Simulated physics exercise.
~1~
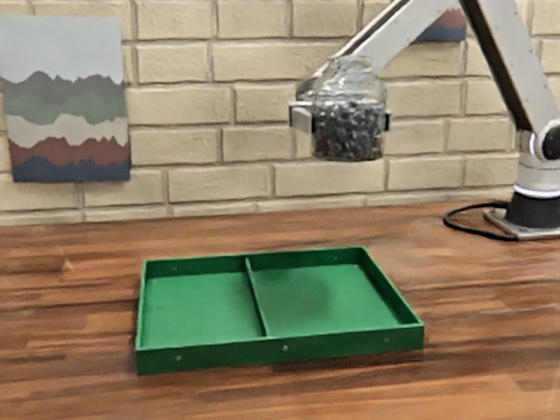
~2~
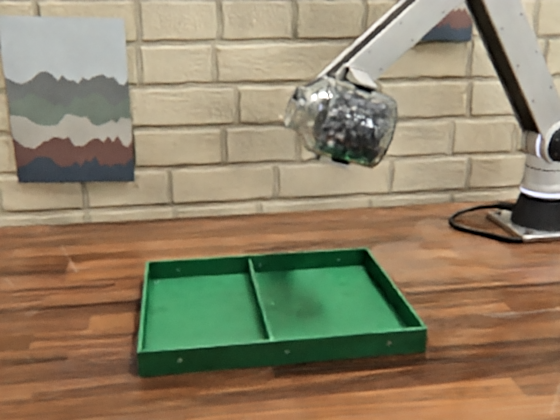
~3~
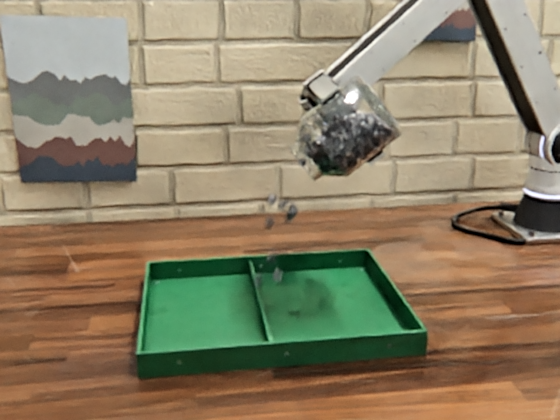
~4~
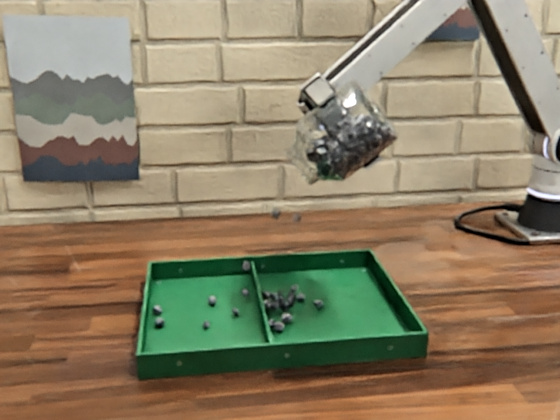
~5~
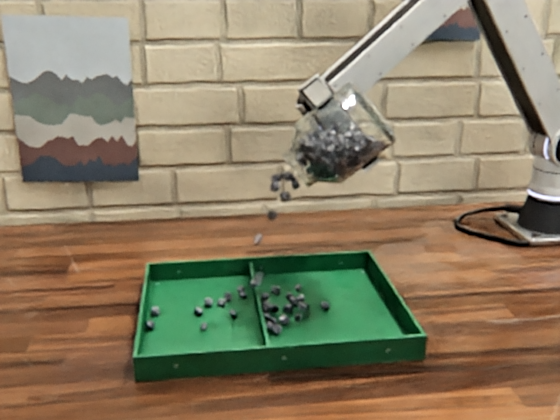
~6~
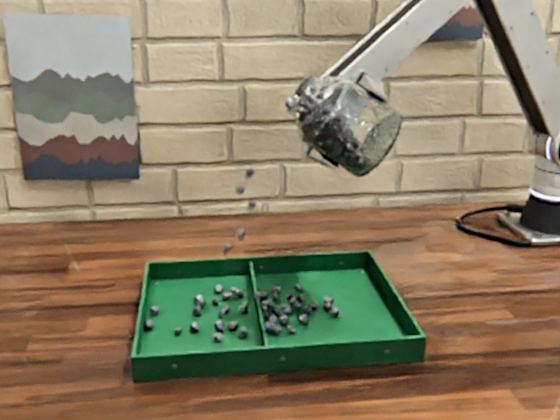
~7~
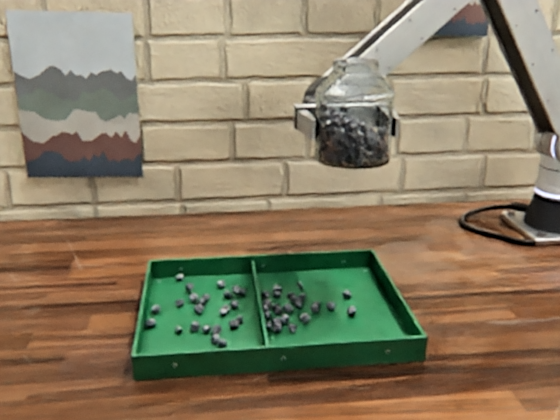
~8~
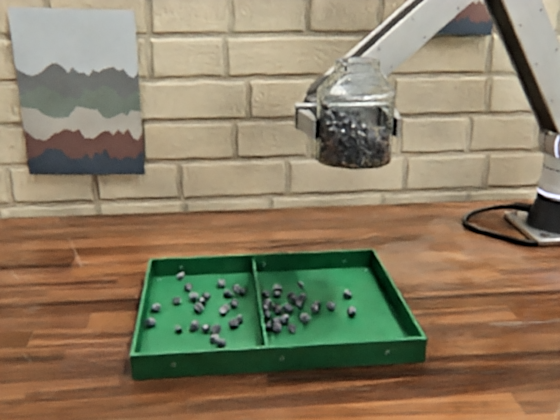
The clip shows a robot arm tipping a clear jar of small dark pebbles over a divided green tray on a wooden table, spilling some into both compartments, then returning the jar upright with many pebbles still inside and the rest scattered across the tray.
